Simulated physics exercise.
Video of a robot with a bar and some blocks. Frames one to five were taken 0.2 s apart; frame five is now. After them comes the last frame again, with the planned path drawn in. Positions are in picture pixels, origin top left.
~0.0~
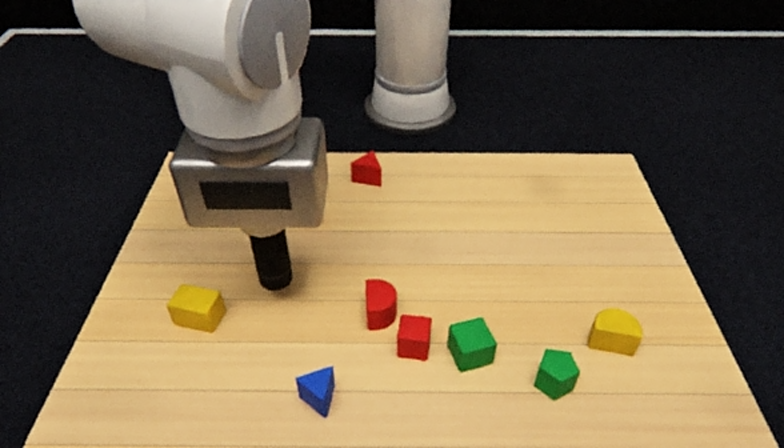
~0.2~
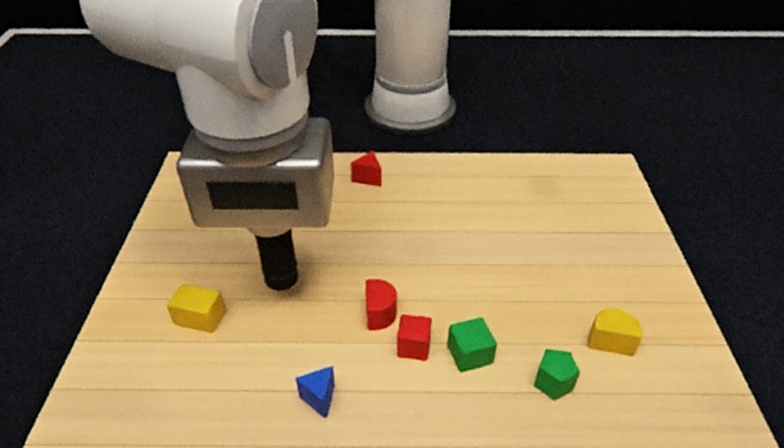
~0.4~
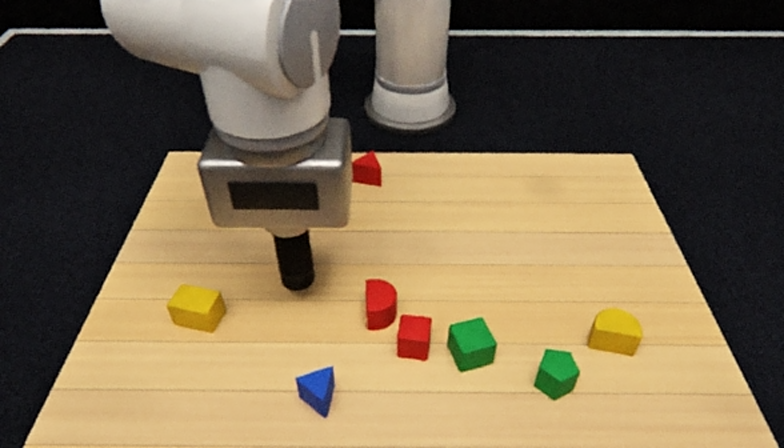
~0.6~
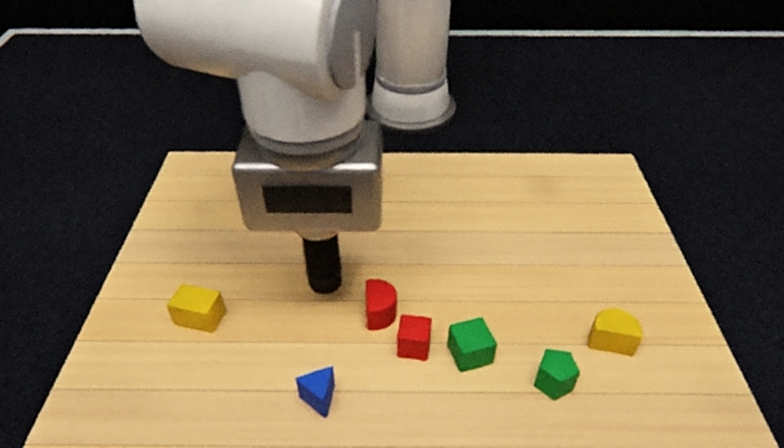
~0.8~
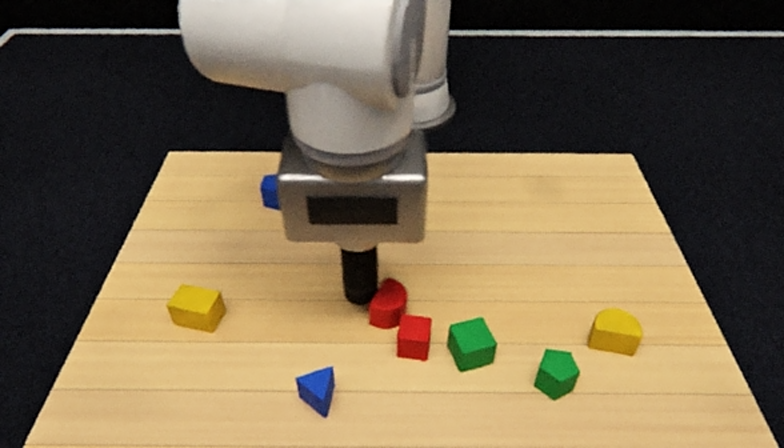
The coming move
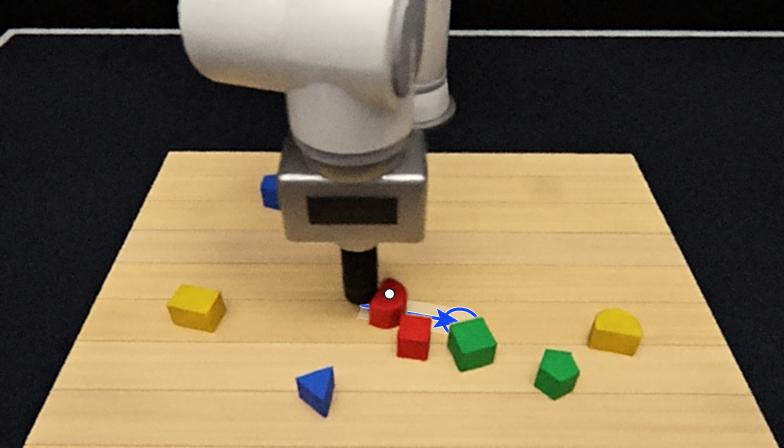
On a wooden board, a robot arm sliding its black bar rightward among coloured blocks and nudging a red D-shaped block.
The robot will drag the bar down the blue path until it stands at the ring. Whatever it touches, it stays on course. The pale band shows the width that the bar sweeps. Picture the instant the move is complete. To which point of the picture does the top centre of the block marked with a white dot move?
I'd place it at (492, 320), taking the centre of its top.
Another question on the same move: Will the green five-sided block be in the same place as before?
I'd say yes.
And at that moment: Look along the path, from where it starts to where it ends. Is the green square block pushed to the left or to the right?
My answer: Right.
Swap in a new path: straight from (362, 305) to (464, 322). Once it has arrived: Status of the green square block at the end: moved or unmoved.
Here the green square block moves off its spot.
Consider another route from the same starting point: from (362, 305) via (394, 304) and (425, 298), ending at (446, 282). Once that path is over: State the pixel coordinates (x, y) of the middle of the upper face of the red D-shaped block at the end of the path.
At roughly (434, 302).
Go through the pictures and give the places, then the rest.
The first frame shows lower end of the bar at (276, 280), tops of blocks, red D-shaped block at (380, 294), red square block at (415, 327), green square block at (473, 334), green five-sided block at (560, 363).
The second frame shows bar at (282, 280), blocks as before.
The third frame shows bar at (298, 280), blocks as before.
The fourth frame shows bar at (325, 283), blocks as before.
The fifth frame shows bar at (361, 293), red D-shaped block at (389, 294), red square block at (415, 327), green square block at (473, 334), green five-sided block at (560, 363).
The drawn path runs from (362, 305) directly to (461, 323); the dot is on the red D-shaped block.
On the path given first. Halfway along, bar at (411, 302); red D-shaped block at (441, 305); red square block at (417, 330).
At the end, bar at (462, 311); red D-shaped block at (491, 320), turned 35° clockwise; red square block at (417, 330); green square block at (497, 352), turned 25° clockwise; green five-sided block not moved.
